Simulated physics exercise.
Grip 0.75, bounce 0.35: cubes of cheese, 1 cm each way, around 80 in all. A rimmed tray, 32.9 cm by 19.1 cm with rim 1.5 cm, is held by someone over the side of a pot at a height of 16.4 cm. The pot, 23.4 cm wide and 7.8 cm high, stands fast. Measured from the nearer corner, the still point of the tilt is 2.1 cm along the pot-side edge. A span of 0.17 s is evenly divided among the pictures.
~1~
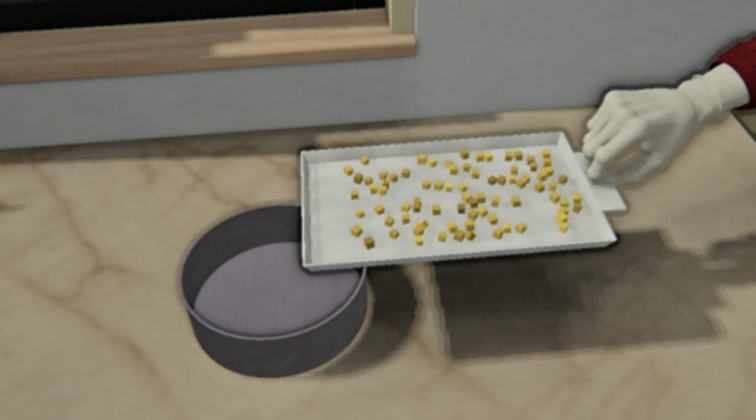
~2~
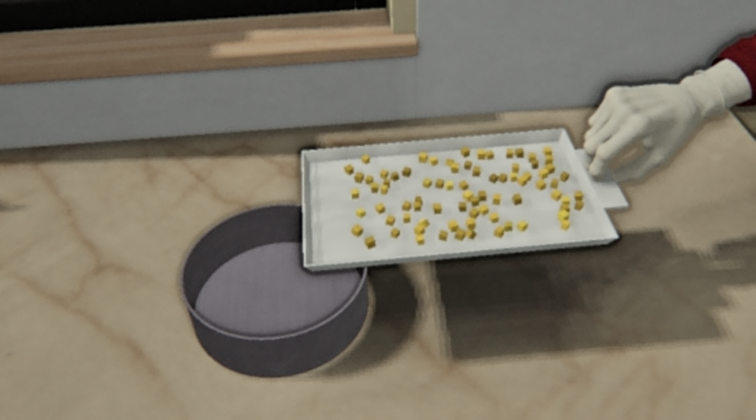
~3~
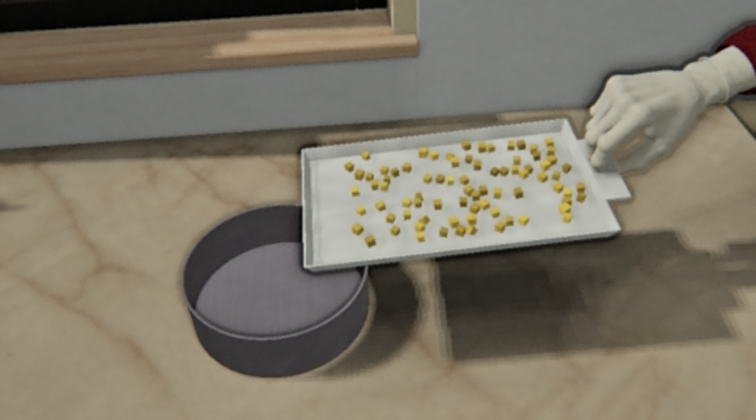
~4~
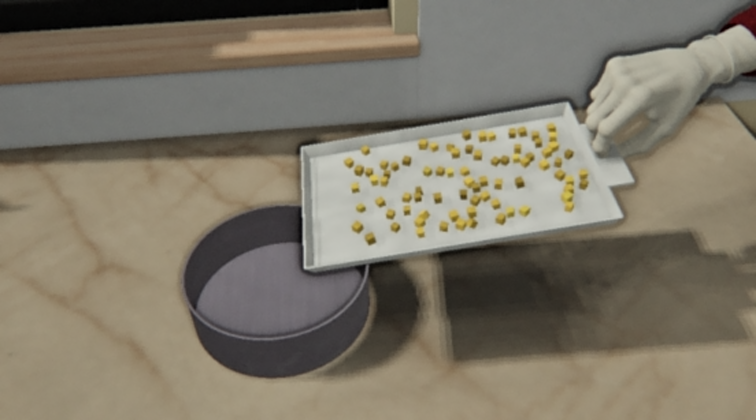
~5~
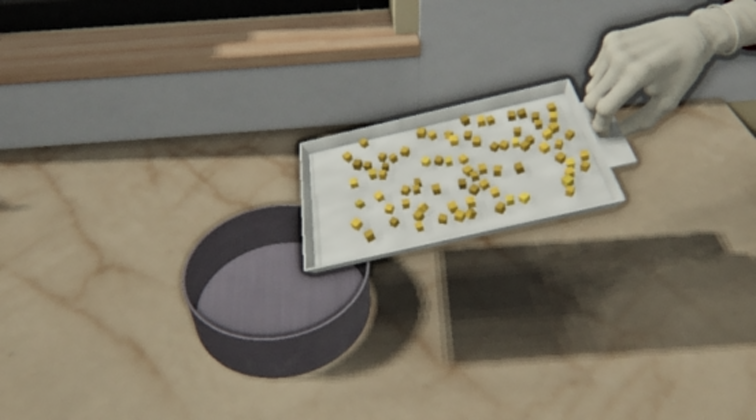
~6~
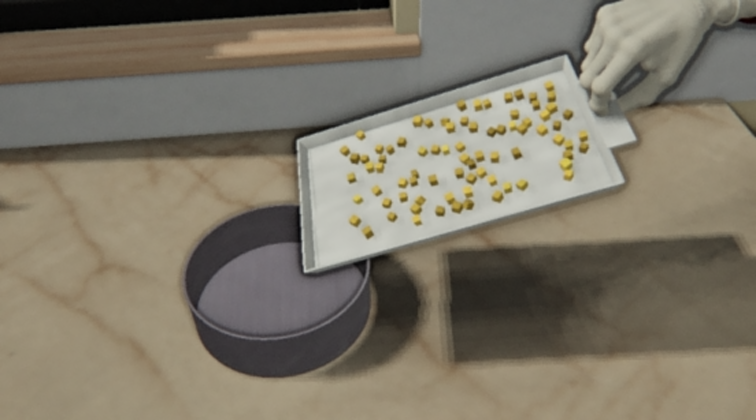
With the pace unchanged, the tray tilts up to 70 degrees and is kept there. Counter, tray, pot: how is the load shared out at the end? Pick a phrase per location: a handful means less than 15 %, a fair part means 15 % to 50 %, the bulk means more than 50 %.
Counter: The bulk, left on the tray: A handful, pot: A fair part.
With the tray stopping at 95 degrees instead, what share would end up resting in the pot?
That would be around 35 percent.
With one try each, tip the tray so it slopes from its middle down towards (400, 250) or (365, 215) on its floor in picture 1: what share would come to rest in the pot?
Approximately 0 percent, then 90 percent.
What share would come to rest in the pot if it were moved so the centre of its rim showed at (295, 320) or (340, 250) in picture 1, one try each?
Around 95 per cent, then around 5 per cent.
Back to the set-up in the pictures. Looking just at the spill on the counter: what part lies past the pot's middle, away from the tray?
90 per cent.
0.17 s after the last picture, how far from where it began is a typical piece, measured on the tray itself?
About 0 cm.
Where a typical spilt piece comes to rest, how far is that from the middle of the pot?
About 30 cm from the centre.
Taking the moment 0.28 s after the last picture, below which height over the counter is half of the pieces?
Around 32 cm up.
Then, 0.17 s after the last picture, tilt 47 degrees; the tray holds 100 %, the pot 0 %.
Then, 0.28 s after the last picture, tilt 64 degrees; the tray holds 100 %, the pot 0 %.
Then, 0.52 s after the last picture, tilt 70 degrees; the tray holds 5 %, the pot 35 %.
In the end, counter 60 %, tray 0 %, pot 40 %.
